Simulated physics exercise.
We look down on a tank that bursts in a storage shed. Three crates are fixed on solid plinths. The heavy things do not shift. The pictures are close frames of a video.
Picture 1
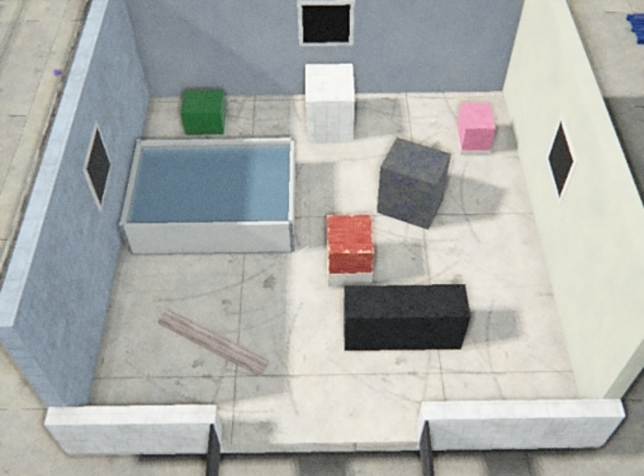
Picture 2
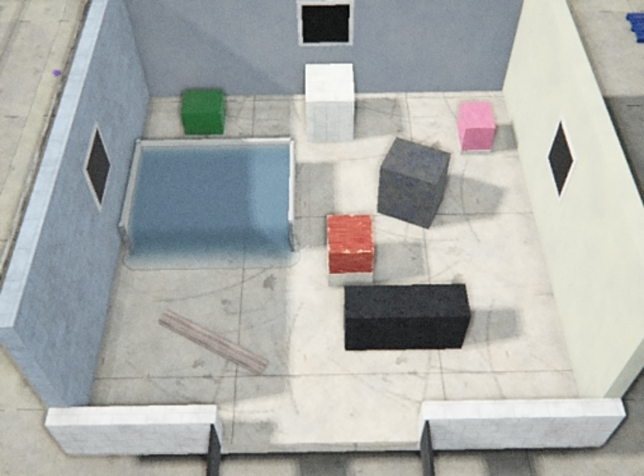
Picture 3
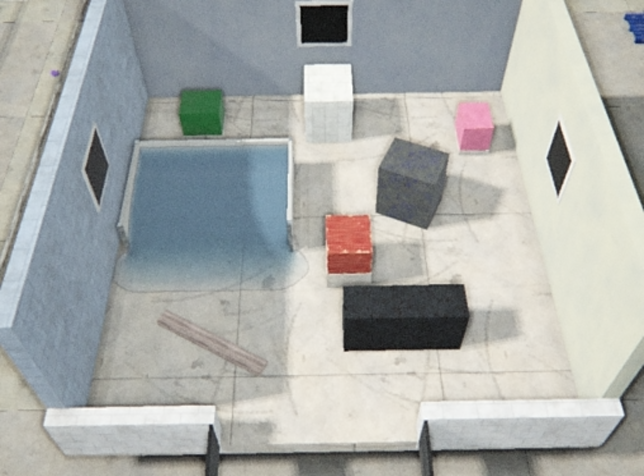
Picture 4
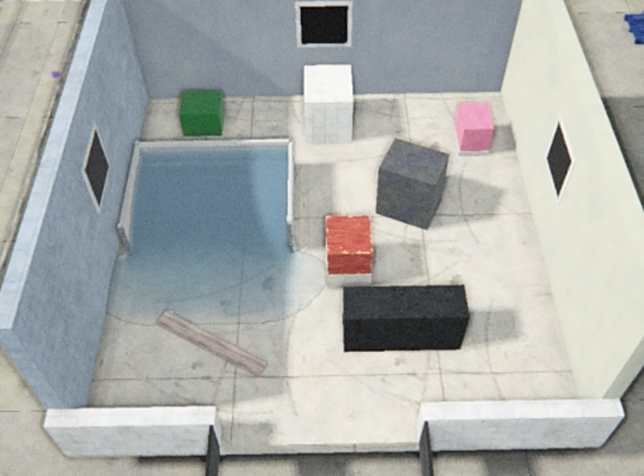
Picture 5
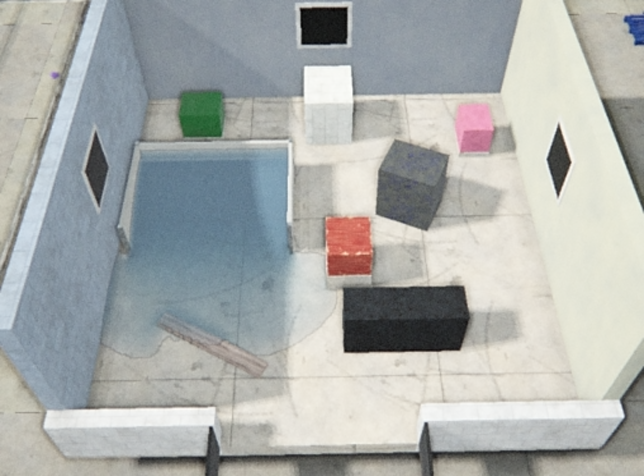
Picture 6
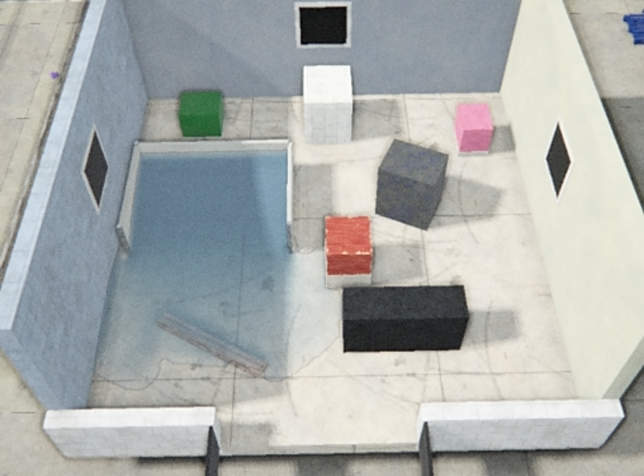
A water tank loses its front side and water spreads across the floor around a plank.
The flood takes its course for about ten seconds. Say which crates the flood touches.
The pink crate escapes dry; the green crate escapes dry; the red crate escapes dry.
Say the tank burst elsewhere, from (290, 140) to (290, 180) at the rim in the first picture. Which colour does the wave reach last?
Last comes the green crate.
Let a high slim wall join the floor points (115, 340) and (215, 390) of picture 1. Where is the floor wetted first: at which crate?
I say the crate marked red.
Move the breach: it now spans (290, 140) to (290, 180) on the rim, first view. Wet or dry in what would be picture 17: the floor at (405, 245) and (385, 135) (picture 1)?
As listed: Flooded, covered.
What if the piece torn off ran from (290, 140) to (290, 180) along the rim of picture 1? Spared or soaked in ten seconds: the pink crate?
My reading: The pink crate ends up wet.
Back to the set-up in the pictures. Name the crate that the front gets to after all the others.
I say the pink one.
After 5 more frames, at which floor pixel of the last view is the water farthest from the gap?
Roughly at (367, 426).
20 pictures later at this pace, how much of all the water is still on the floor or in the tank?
I make it 76 per cent.
A moment on, water covers 30 % of the floor; the pink crate not reached, the green crate not reached, the red crate water round its plinth.
Next, water covers 35 % of the floor; the pink crate not reached, the green crate not reached, the red crate water round its plinth.
Then, water covers 40 % of the floor; the pink crate not reached, the green crate not reached, the red crate water round its plinth.
Later, water covers 55 % of the floor; the pink crate not reached, the green crate water round its plinth, the red crate water round its plinth.
In the end, water covers 80 % of the floor; the pink crate stayed above the water, the green crate stayed above the water, the red crate stayed above the water.
